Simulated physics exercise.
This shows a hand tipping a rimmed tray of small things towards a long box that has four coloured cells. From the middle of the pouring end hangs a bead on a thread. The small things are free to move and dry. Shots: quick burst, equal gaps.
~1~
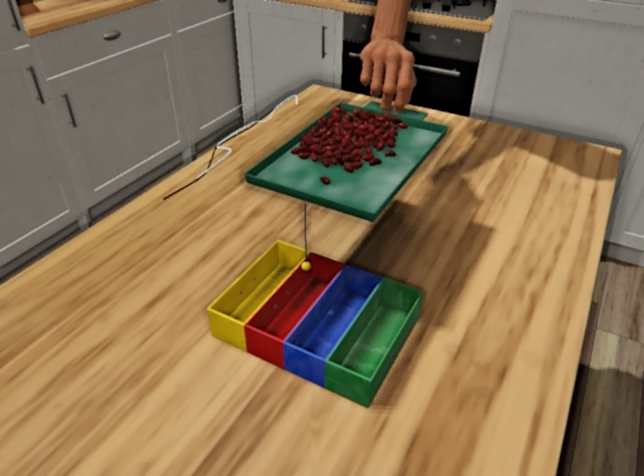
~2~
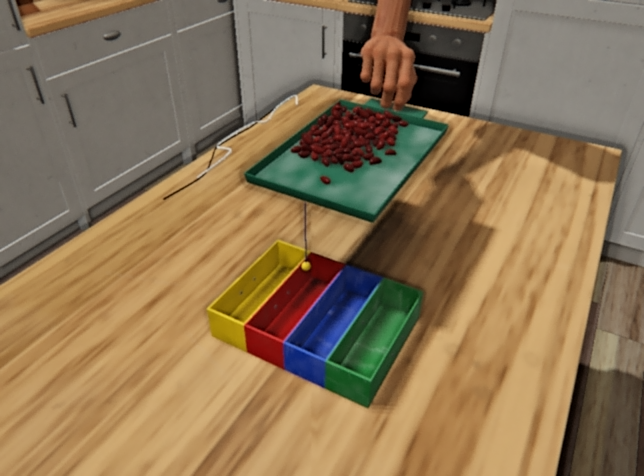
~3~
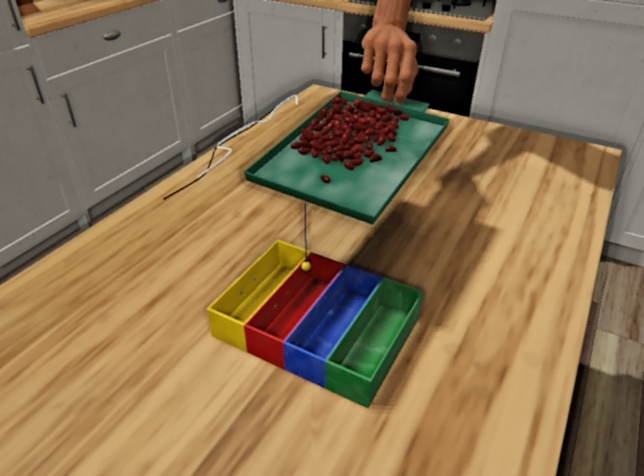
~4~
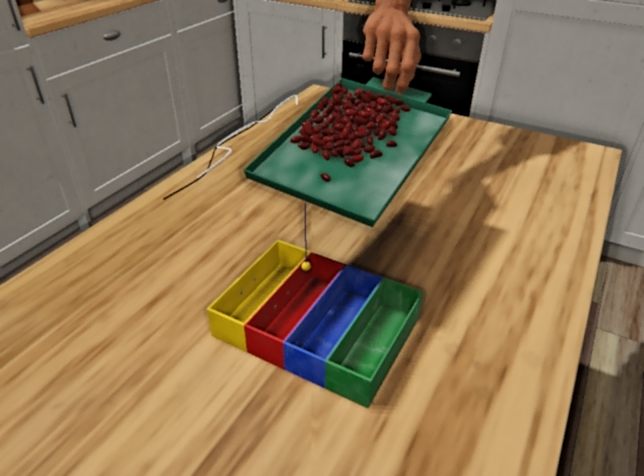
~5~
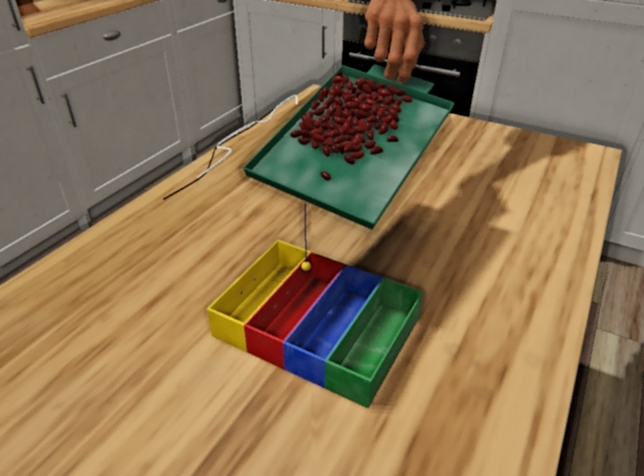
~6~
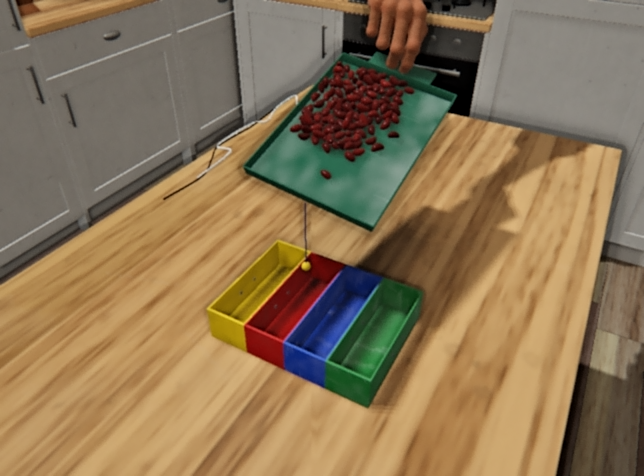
Green tray of red beans being tilted gradually by a hand lifting its far end, above a box with four coloured cells.
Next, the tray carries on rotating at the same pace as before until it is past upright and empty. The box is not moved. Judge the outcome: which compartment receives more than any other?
The blue compartment receives the most.
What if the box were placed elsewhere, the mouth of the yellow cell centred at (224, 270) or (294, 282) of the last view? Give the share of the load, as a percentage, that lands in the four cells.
Roughly 70 per cent, and 100 per cent.
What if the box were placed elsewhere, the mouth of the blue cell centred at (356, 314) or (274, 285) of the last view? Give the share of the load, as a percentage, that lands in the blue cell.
60% for the first placement, 0% for the second.
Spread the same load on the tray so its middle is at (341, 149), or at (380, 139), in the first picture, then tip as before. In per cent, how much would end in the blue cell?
Estimate: 50 % first, 60 % second.
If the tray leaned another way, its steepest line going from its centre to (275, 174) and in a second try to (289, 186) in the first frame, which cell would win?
Well, with the first heading it's the yellow cell, and with the second it's the yellow one.
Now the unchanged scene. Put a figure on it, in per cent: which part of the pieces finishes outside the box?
I'd say roughly 0 per cent of the load.
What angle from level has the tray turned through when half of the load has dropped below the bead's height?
About 95°.
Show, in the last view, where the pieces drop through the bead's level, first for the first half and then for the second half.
Early-half point (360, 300); late-half point (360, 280).
Soon, tray tipped steeply; most on the tray; a small part falling or outside the box.
A while on, tray tipped right over; about a third on the tray; about a quarter in the blue cell; about a quarter in the green cell; a small part in the red cell; a small part falling or outside the box.
Towards the end, tray tipped past a quarter turn; about two thirds in the blue cell; about a third in the green cell; a small part in the red cell; a stray few falling or outside the box.
Finally, tray tipped past a quarter turn; about two thirds in the blue cell; about a third in the green cell; a small part in the red cell; none in the yellow cell; a stray few outside the box.
